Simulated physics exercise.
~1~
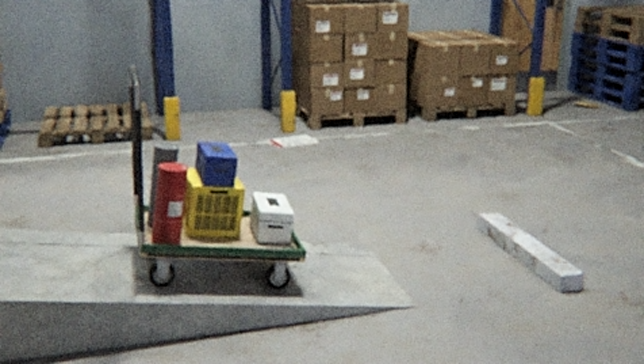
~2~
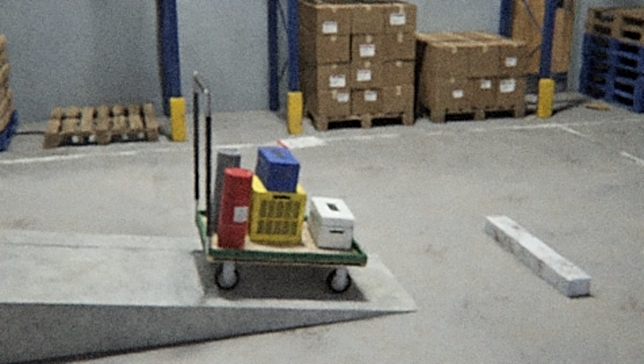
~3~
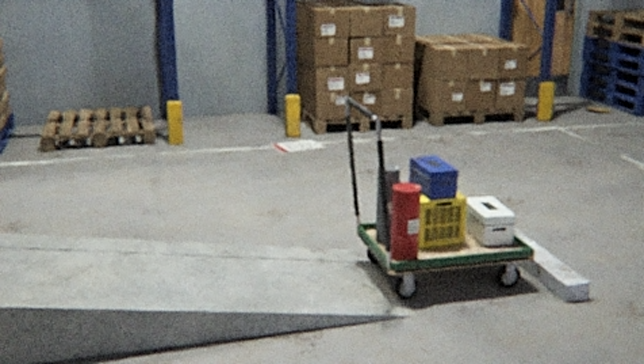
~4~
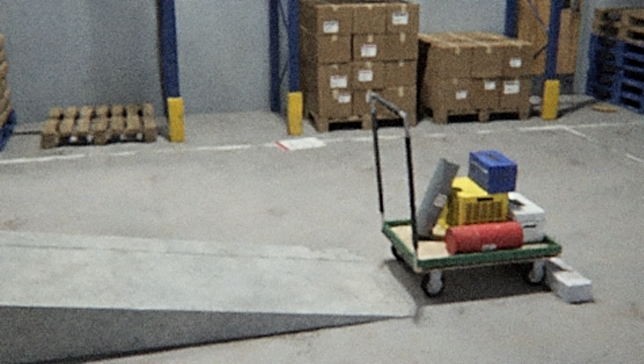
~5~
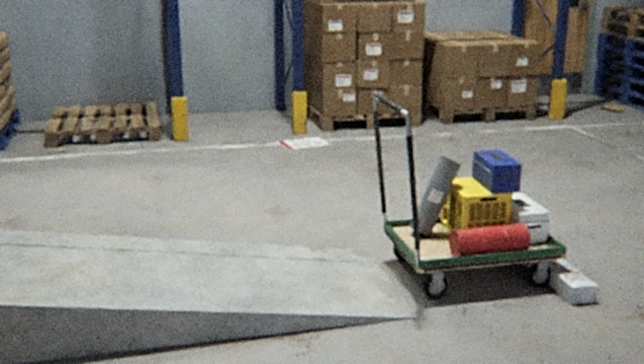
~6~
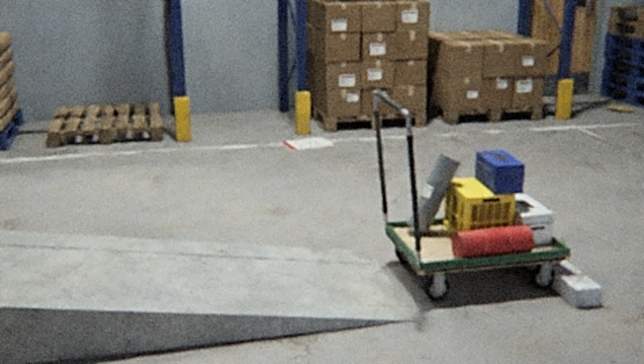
A loaded trolley rolls right down a ramp, stops at a kerb, and its red canister topples onto the deck.
